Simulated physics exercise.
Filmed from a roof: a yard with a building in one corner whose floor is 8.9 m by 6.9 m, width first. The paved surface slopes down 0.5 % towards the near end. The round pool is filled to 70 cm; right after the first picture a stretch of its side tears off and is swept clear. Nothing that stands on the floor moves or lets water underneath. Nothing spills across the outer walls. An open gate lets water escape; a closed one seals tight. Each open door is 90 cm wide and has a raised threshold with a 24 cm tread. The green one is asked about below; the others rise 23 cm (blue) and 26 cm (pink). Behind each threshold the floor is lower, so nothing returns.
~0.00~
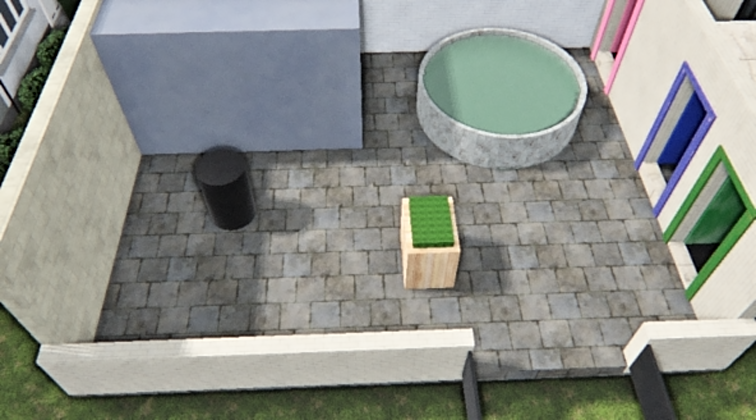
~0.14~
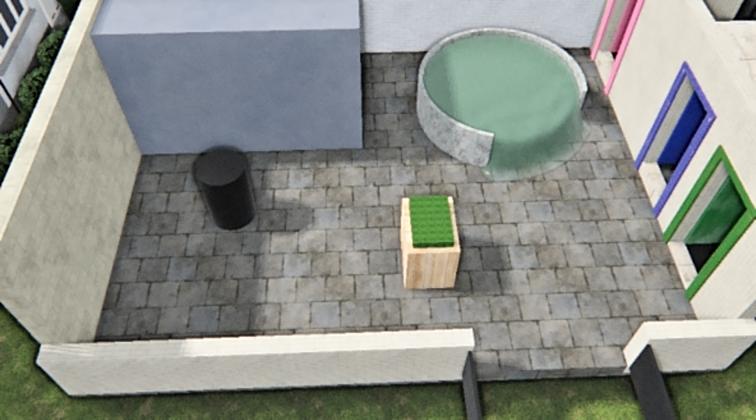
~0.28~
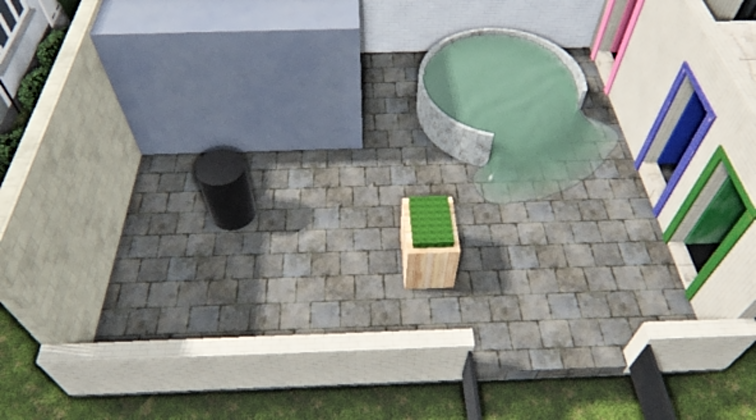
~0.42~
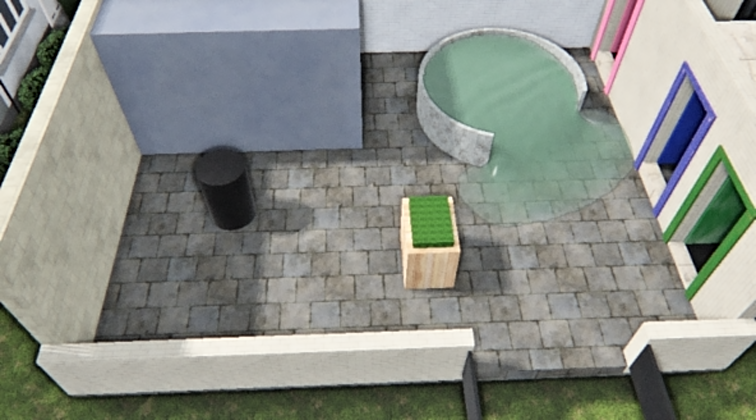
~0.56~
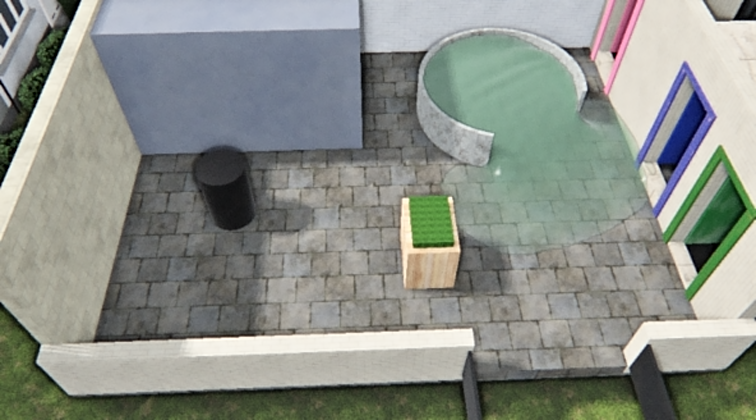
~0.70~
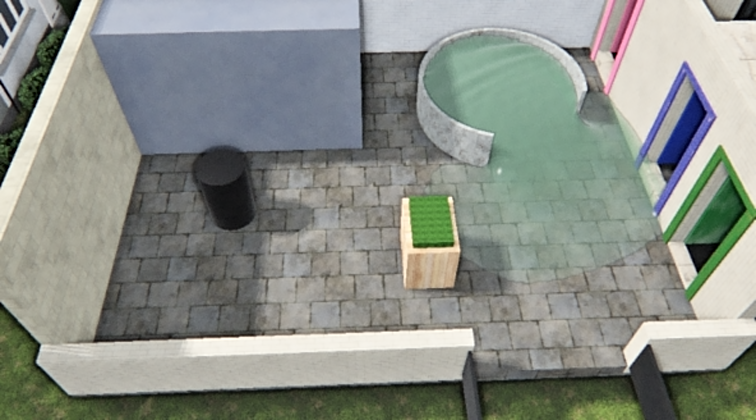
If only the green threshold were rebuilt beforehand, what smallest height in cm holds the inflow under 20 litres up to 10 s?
At least 27 cm or so.
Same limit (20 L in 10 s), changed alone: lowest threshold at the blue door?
About 30 cm at blue.
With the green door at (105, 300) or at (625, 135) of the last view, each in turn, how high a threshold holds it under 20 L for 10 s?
About 10.5 and 25 cm.
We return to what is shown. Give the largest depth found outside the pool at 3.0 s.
About 47 cm.
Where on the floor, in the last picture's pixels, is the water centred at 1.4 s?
Near (525, 143).
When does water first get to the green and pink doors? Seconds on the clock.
Arrival: Green 0.9 s, pink 1.1 s.
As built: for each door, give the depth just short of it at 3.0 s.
In cm: Green 24, blue 28, pink 2.
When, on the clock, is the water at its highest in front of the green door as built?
Around 3.6 s.
After 1.4 s water covers 35 % of the floor, deepest (47 cm) near (704, 347); 16 cm at the green door, 7 litres in over its 6 cm threshold.
After 3.0 s water covers 40 % of the floor, deepest (47 cm) near (692, 347); 24 cm at the green door, 102 litres in over its 6 cm threshold.
After 10.0 s water covers 95 % of the floor, deepest (10 cm) near (139, 169); 9 cm at the green door, 431 litres in over its 6 cm threshold.
At the green door as built, the water arrived by 0.9 s and peaked near 25 cm at 3.6 s.
With a threshold of 23.5 cm, 39 litres would have come in within the 10 s; with 31.5 cm, 8 litres. So under 20 litres takes about 27 cm.
